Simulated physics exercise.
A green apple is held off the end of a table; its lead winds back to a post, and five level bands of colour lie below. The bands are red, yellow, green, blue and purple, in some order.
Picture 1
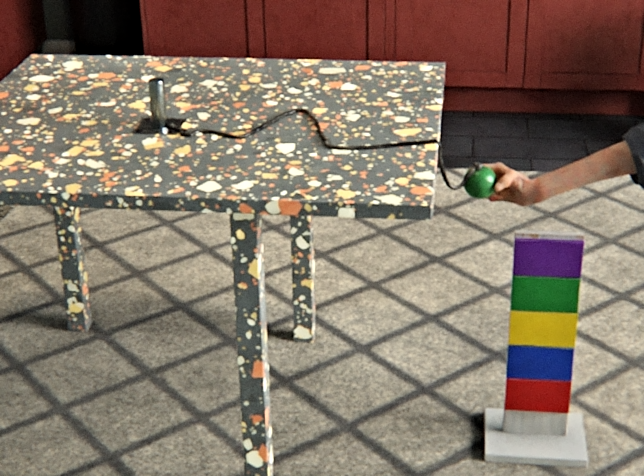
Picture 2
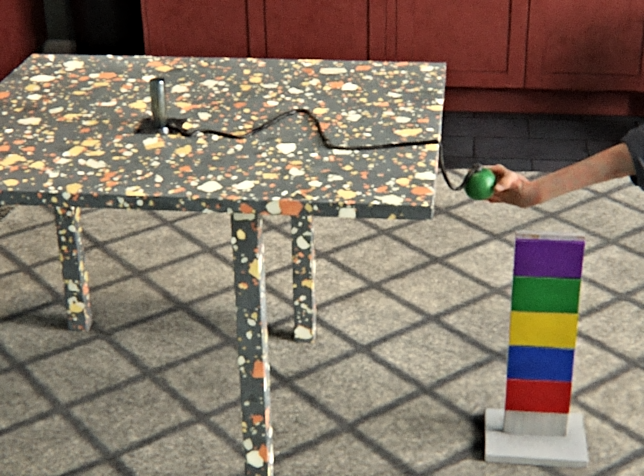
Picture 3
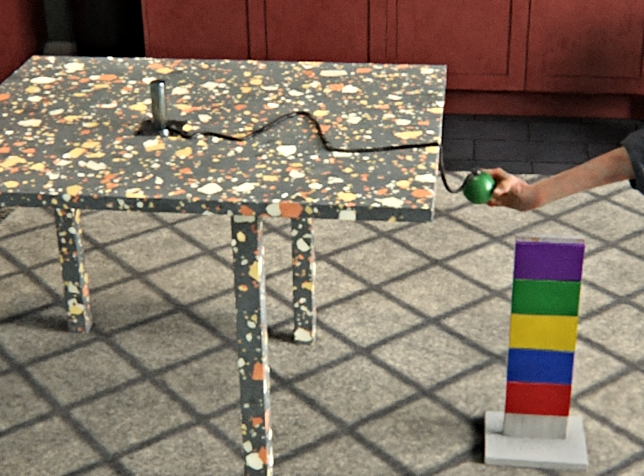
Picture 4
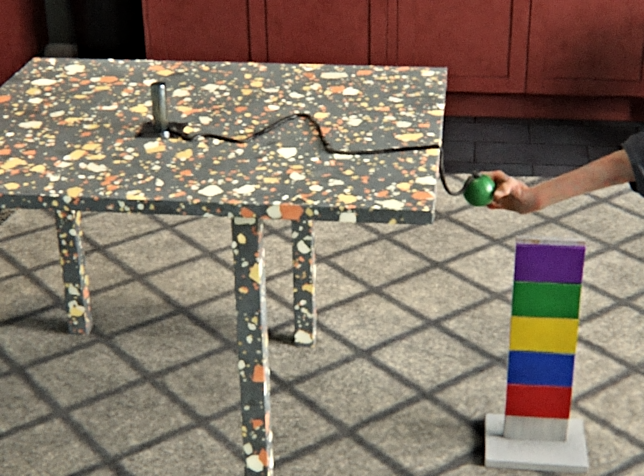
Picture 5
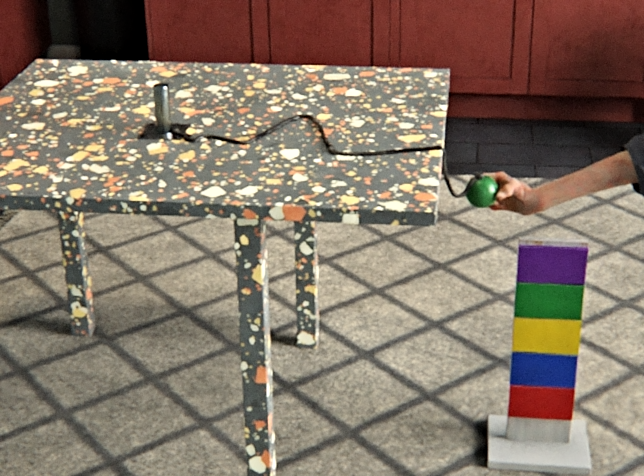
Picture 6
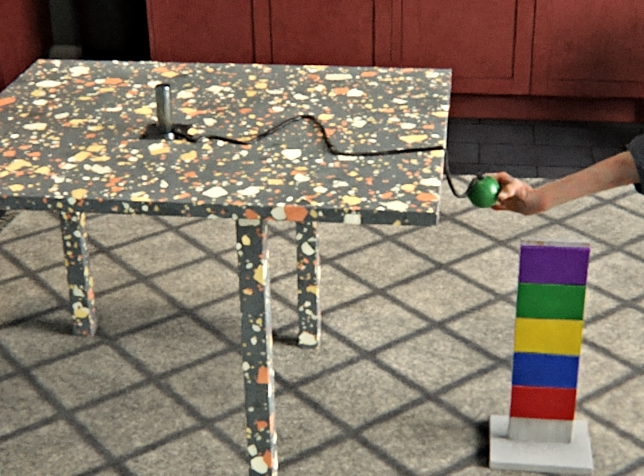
Beside a speckled table, a hand holding a green apple on a dark lead above stacked colour bands, staying almost still.
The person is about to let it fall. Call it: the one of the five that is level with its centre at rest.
My call is blue.
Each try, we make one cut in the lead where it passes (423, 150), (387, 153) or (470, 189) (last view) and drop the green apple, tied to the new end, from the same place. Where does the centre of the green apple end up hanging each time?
(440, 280), (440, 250), (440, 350).
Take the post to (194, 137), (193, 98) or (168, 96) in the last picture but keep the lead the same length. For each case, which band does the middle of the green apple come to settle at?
One after the other, red; blue; yellow.
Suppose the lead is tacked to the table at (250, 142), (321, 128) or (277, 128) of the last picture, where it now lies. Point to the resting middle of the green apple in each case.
Approximately at (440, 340), at (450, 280) and at (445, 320), in that order.
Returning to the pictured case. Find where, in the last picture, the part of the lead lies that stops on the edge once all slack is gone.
The point sits close to (327, 140).
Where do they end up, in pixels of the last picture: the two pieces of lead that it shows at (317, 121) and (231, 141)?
About (392, 136), and the other about (262, 133).
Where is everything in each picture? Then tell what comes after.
In the first picture, green apple (480, 182); purple (548, 259); green (545, 295); yellow (543, 330); blue (540, 364); red (538, 397).
In the second picture, green apple (480, 184); lead through (194, 134) (262, 127) (315, 119) (333, 148) (429, 143).
In the third picture, green apple (479, 188).
In the fourth picture, green apple (479, 190); lead through (195, 138) (263, 132) (316, 123) (334, 152) (430, 148).
In the fifth picture, green apple (482, 191).
In the sixth picture, green apple (483, 191); lead through (199, 139) (267, 133) (320, 125) (339, 154) (434, 149).
Early on, apple near (464, 361); level with blue.
Midway, apple near (421, 348); level with blue.
Near the end, apple near (449, 364); level with blue.
Finally, apple near (432, 362); level with blue. Its middle rests at the blue band.
